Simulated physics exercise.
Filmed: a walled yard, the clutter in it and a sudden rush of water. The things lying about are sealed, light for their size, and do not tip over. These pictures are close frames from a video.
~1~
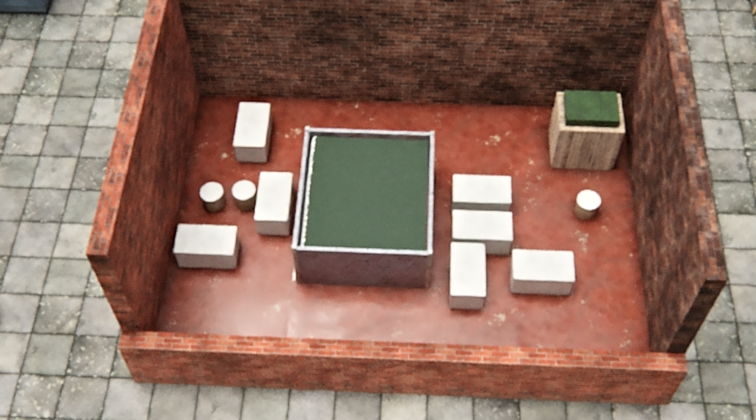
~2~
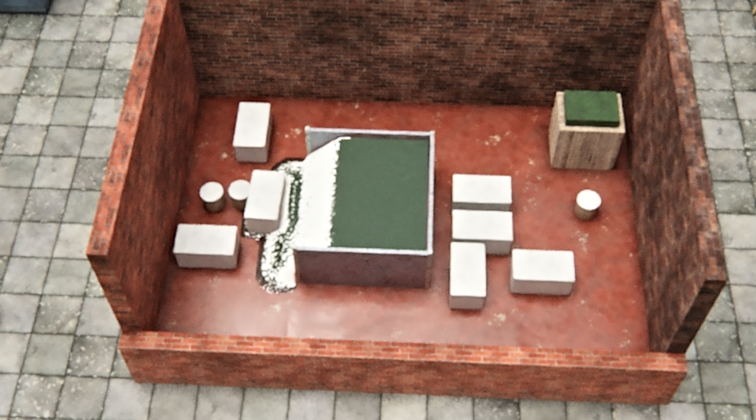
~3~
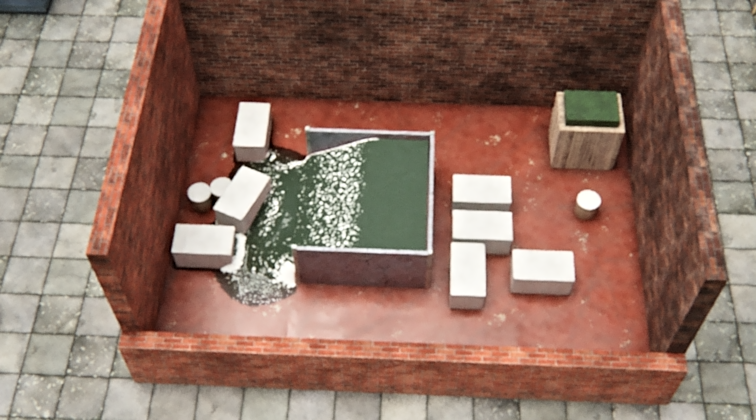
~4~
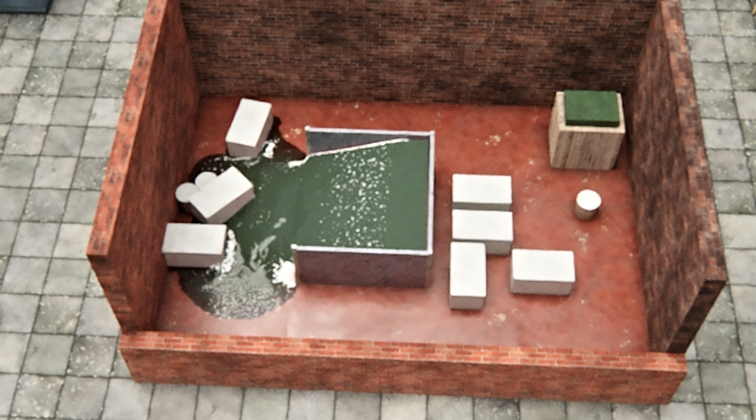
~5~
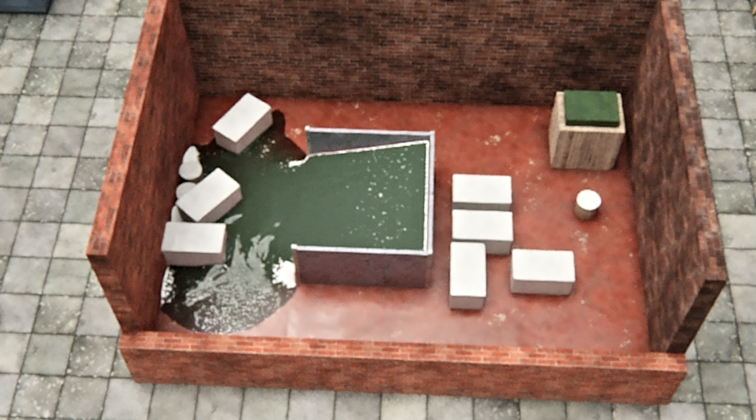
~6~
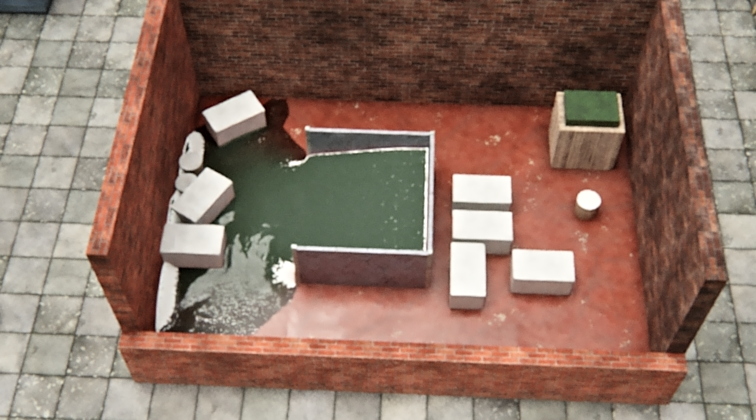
In a brick-walled yard, dark green water burst from the left side of a central tank, pushing the nearest white block and small round pails leftward, then spread and shifted two more blocks.
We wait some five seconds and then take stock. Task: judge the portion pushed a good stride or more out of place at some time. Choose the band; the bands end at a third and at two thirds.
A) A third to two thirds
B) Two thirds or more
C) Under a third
Two thirds or more (B).
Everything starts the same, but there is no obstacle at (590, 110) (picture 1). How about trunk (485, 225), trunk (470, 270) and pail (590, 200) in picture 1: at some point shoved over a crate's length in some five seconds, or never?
In that order: Never so far, yes, under that.
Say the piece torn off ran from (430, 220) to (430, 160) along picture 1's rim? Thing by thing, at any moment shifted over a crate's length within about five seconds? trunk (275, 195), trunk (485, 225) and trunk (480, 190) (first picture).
Here is how they go, in order: Fails to go that far, dislodged that far, and dislodged that far.
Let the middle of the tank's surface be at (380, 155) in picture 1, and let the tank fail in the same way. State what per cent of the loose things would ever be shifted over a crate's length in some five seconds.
Around 70 in a hundred.
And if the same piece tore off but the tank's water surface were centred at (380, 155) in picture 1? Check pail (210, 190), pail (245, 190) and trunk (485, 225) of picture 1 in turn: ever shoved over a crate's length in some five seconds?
Well, the first one got driven a long way, the second got driven a long way, and the third didn't get far.
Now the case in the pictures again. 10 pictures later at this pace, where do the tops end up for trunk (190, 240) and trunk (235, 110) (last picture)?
The first top is close to (255, 311) and the second close to (307, 102).
A moment on, 3 of 10 are well off their spots; 5 afloat.
Next, 5 of 10 are well off their spots; 5 afloat.
Later, 7 of 10 are well off their spots; 6 afloat.
In the end, 8 of 10 are well off their spots, and 8 have been at some point; 7 afloat.
